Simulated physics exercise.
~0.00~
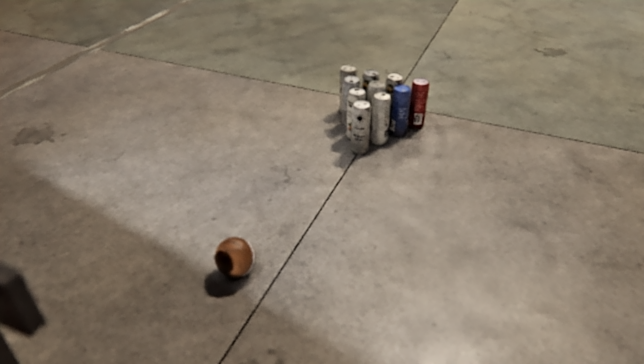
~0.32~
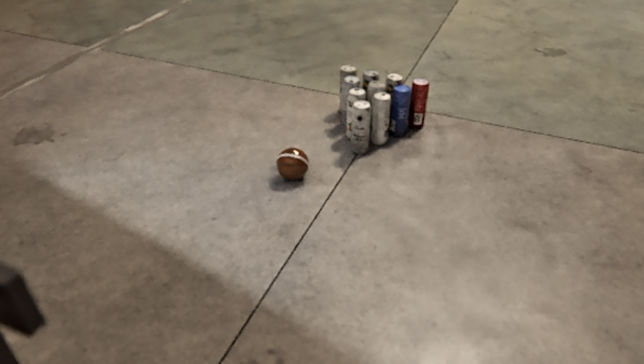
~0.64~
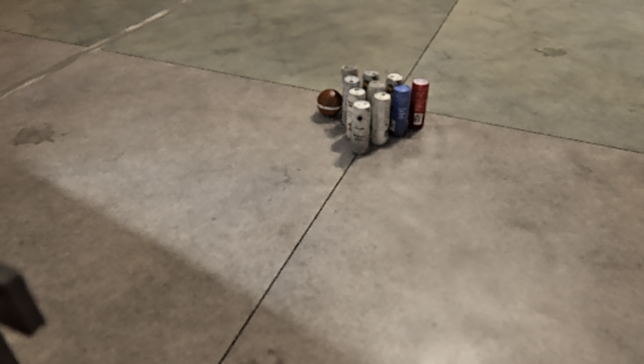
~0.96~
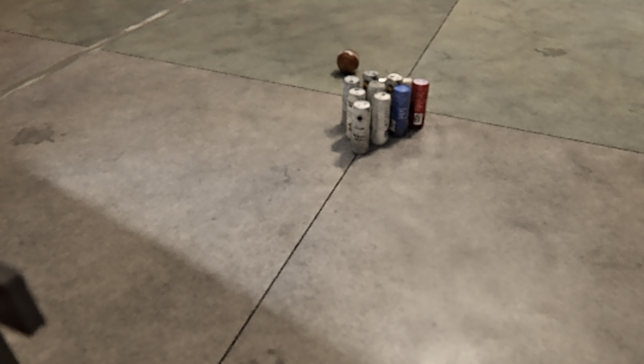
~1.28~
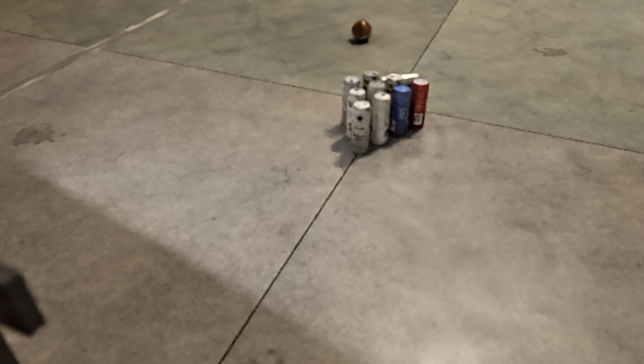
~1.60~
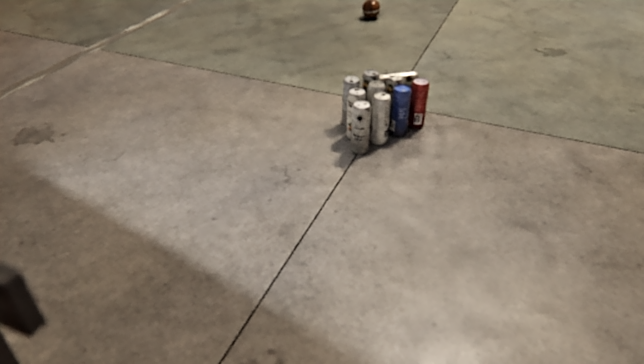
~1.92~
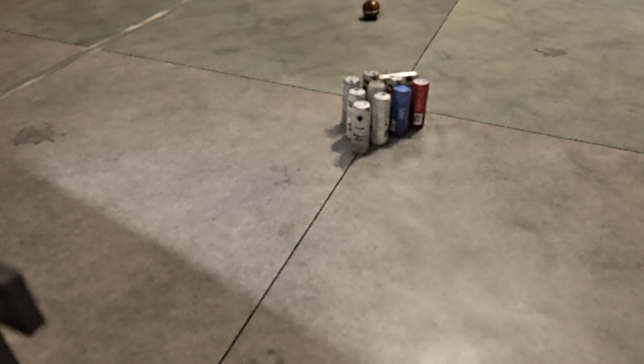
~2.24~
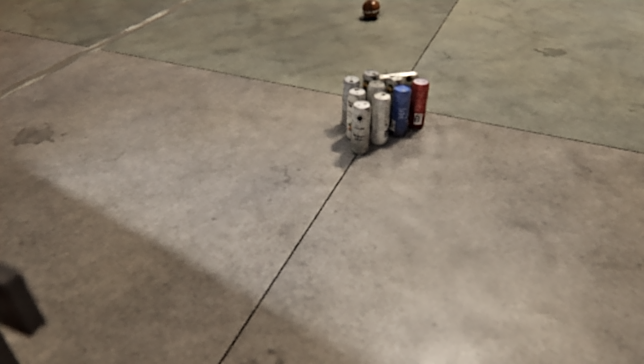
A tight cluster of cans, mostly pale with a blue and a red one, stood on a concrete floor as a brown ball rolled up, clipped its left side and stopped beyond, leaving one toppled at the back while the coloured ones stayed upright.
